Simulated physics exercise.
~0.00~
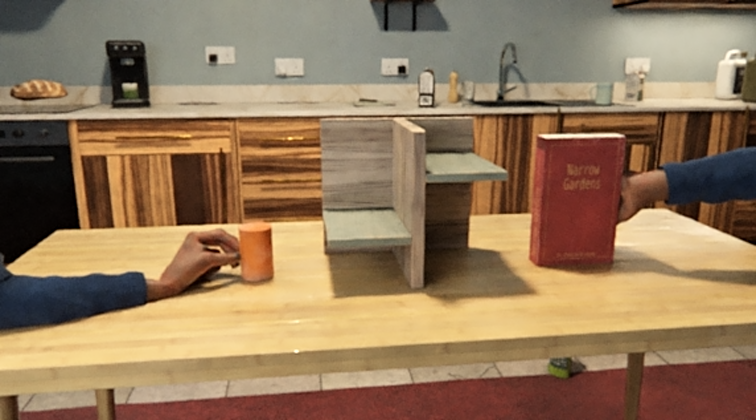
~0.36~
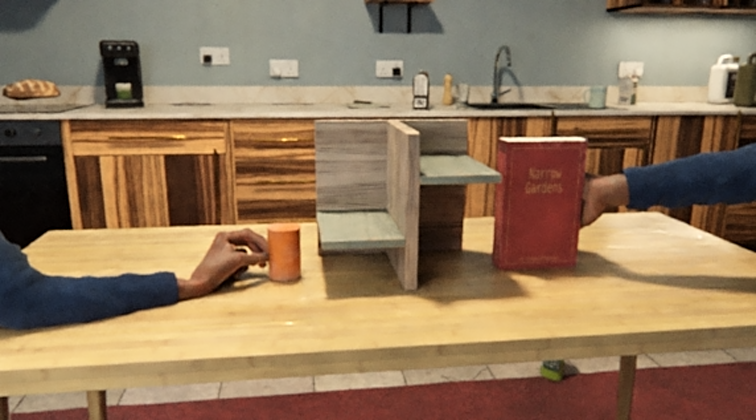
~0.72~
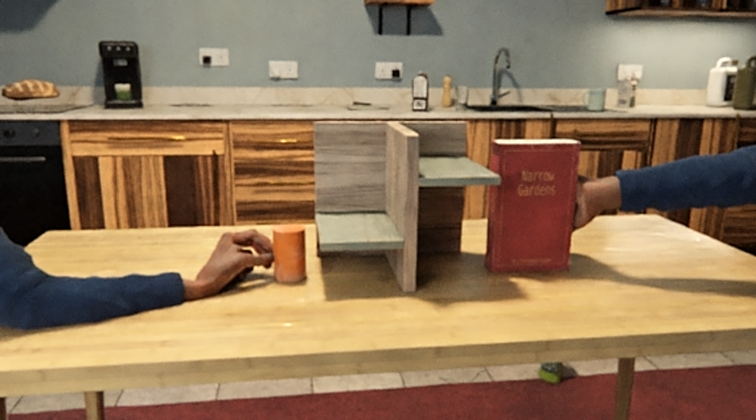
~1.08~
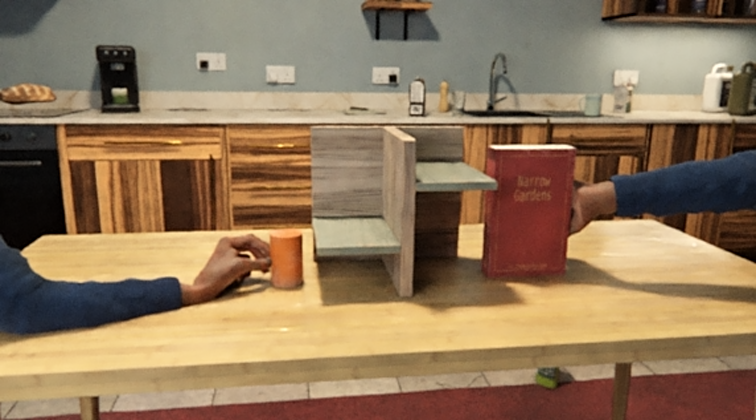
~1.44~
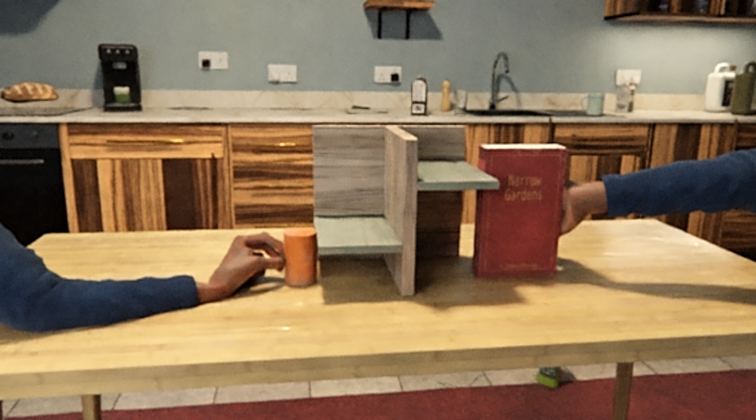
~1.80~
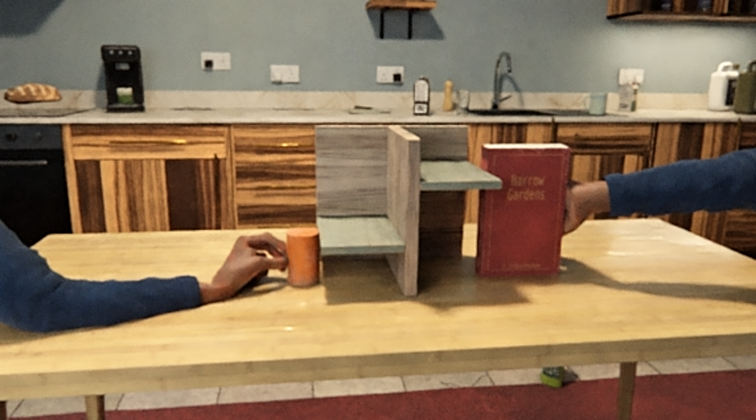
Two hands slide a red book and an orange candle inward, stopping at the shelves.
